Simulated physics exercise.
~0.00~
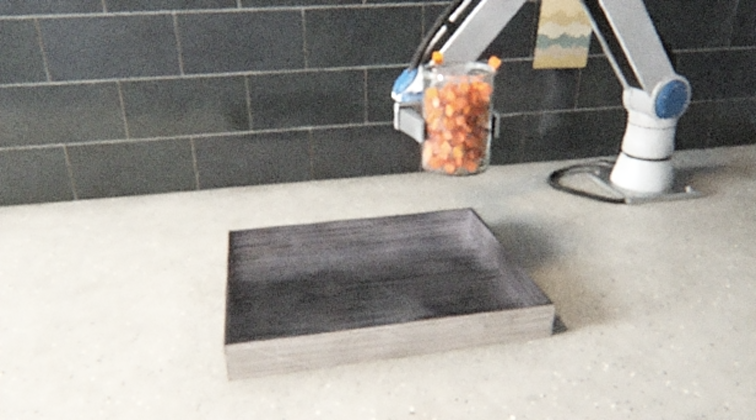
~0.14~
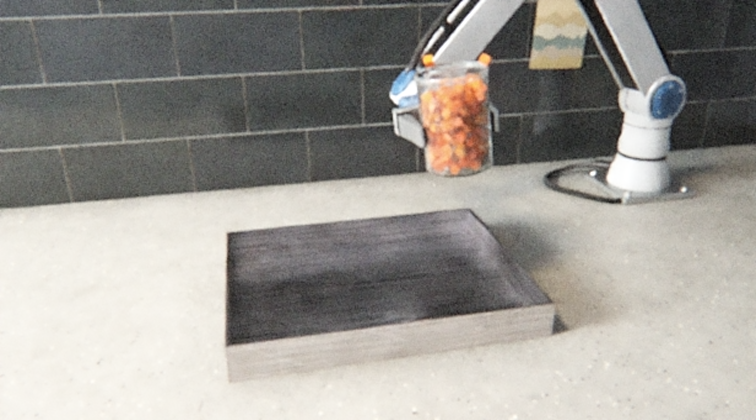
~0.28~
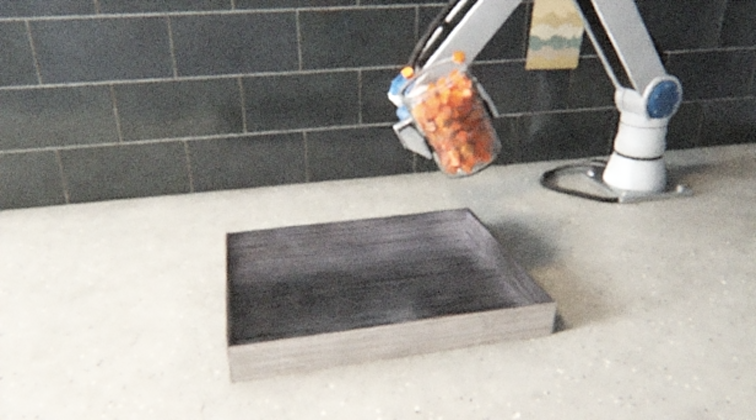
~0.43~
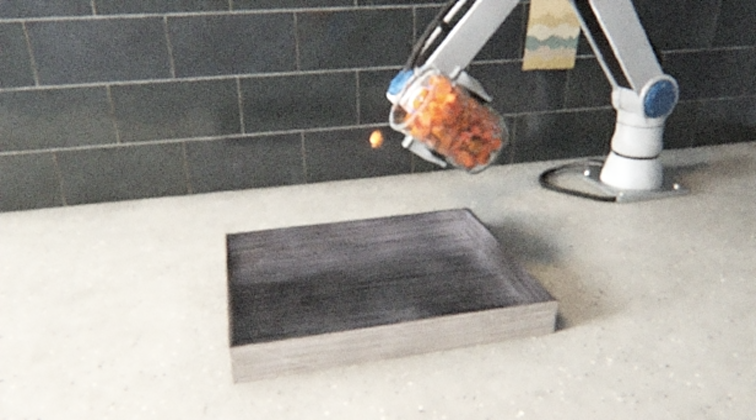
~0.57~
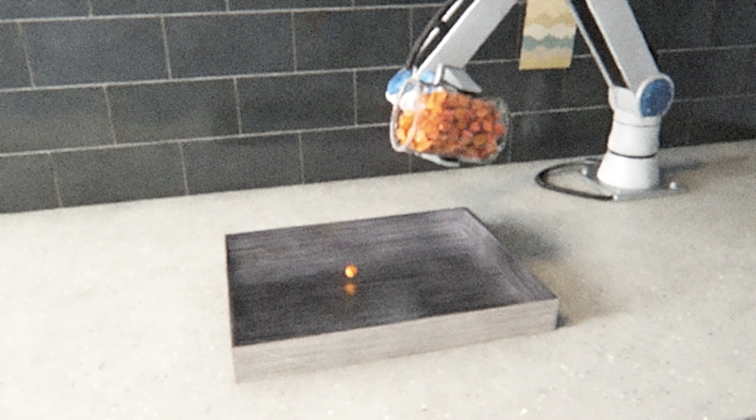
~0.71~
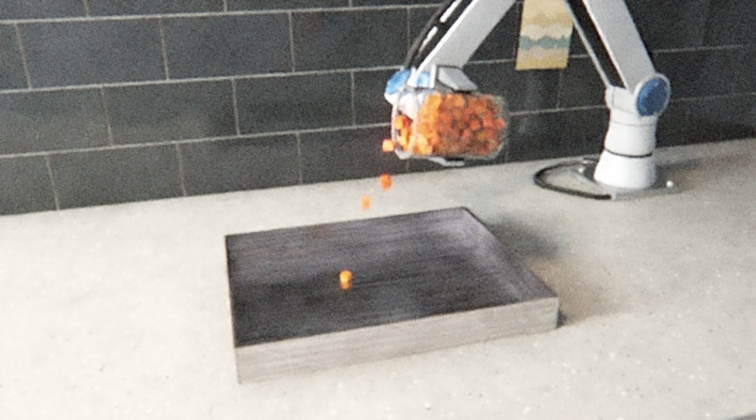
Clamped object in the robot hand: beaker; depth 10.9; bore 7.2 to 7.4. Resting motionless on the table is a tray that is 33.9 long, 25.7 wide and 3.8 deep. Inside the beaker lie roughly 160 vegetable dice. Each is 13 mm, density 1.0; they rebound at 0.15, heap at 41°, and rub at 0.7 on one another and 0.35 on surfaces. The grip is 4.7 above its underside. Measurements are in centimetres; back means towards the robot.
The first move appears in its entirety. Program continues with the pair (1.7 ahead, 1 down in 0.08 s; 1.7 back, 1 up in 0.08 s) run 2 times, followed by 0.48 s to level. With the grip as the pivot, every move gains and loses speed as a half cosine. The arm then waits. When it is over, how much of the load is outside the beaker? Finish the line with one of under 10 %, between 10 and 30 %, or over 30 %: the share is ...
The share is between 10 and 30 %.
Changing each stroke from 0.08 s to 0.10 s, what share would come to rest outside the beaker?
Roughly 10 percent then.
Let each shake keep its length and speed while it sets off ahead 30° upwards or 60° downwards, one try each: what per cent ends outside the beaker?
I'd say close to 40 percent for the first and close to 5 percent for the second.
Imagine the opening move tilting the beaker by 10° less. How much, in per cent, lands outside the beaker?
Roughly 5 percent.
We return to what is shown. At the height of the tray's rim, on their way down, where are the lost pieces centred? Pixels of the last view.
Their middle sits near (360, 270).
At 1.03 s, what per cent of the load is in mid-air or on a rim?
Some 5 percent.
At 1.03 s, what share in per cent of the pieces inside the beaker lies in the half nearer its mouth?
50 per cent.
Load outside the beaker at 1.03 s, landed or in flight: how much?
About 10 per cent by then.
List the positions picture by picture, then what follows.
In the first picture, beaker middle at (457, 120), level; upper third of the load around (459, 100), from x 430 to 495, top at y 60; 161 in the beaker.
In the second picture, beaker middle at (456, 120), tilted 8° forward; upper third of the load around (457, 99), from x 425 to 485, top at y 60.
In the third picture, beaker middle at (453, 121), tilted 29° forward; upper third of the load around (451, 102), from x 410 to 490, top at y 55.
In the fourth picture, beaker middle at (452, 122), tilted 54° forward; upper third of the load around (445, 107), from x 375 to 495, top at y 80; 160 in the beaker, 1 in flight or on a rim.
In the fifth picture, beaker middle at (450, 123), tilted 75° forward; upper third of the load around (450, 108), from x 350 to 500, top at y 95; 160 in the beaker, 1 in the tray.
In the sixth picture, beaker middle at (451, 124), tilted 83° forward; upper third of the load around (457, 109), from x 345 to 500, top at y 100; 158 in the beaker, 1 in the tray, 2 in flight or on a rim.
By 1.03 s, tilted 83° forward, highest piece 23 above the table; 145 in the beaker, 8 in the tray, 8 in flight or on a rim.
By 1.35 s, tilted 21° forward, highest piece 26 above the table; 135 in the beaker, 25 in the tray, 1 in flight or on a rim.
By 1.71 s, level, highest piece 25 above the table; 135 in the beaker, 26 in the tray.
By 2.76 s, level, highest piece 25 above the table; 135 in the beaker, 26 in the tray.
Final count, 135 in the beaker, 26 in the tray. That is 16 % outside the beaker.
